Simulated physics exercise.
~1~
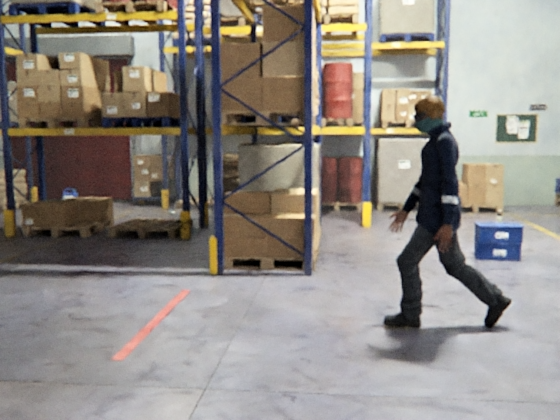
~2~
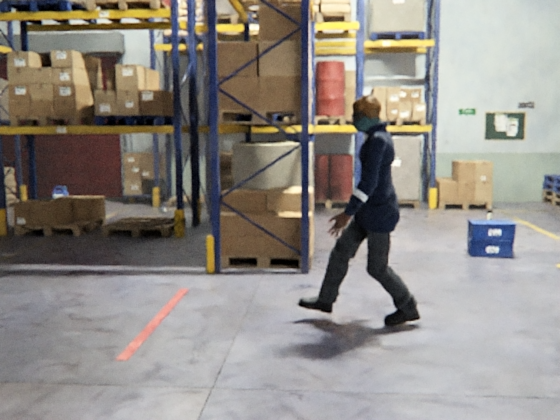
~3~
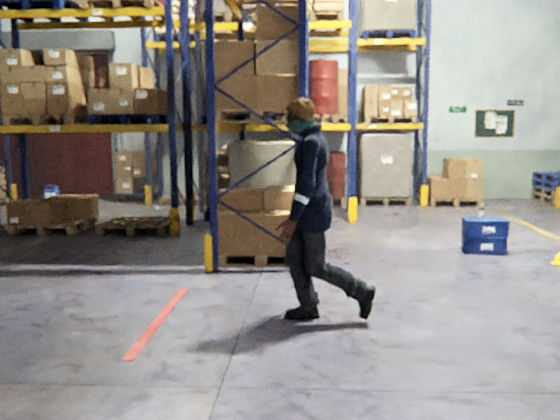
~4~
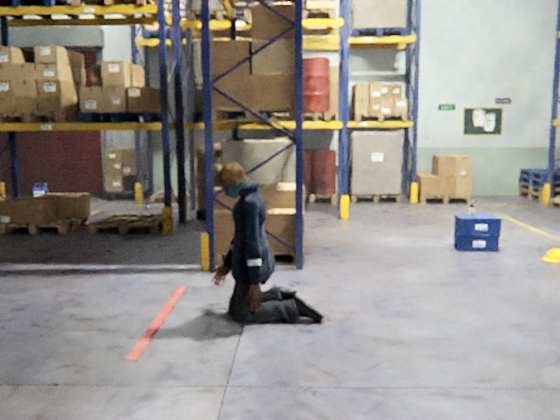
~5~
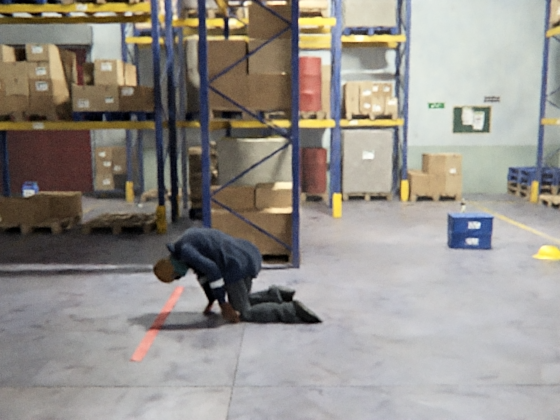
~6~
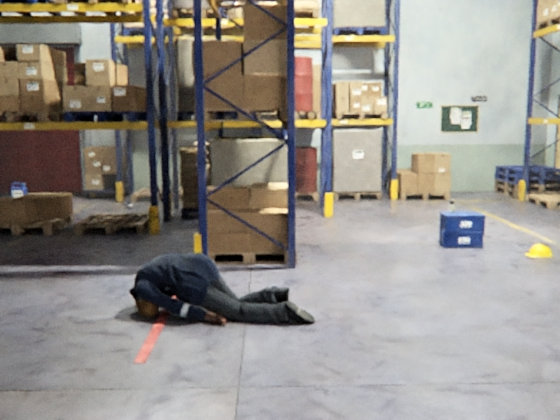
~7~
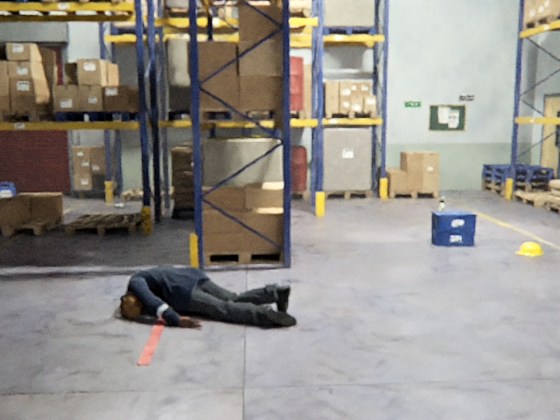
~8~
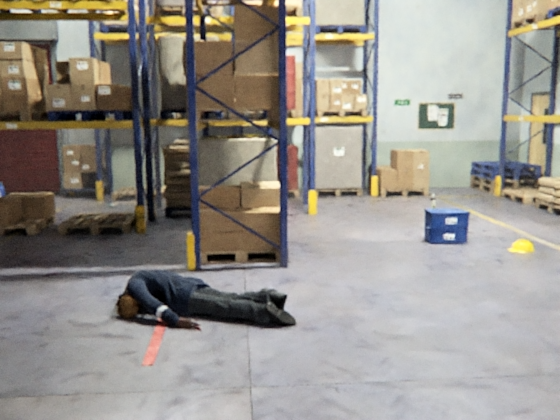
In the video, a person in dark clothing walks left across a warehouse floor toward a red strip, drops to their knees, folds forward onto their hands, and collapses, ending face down and motionless with head and chest across the strip and hips short of it.
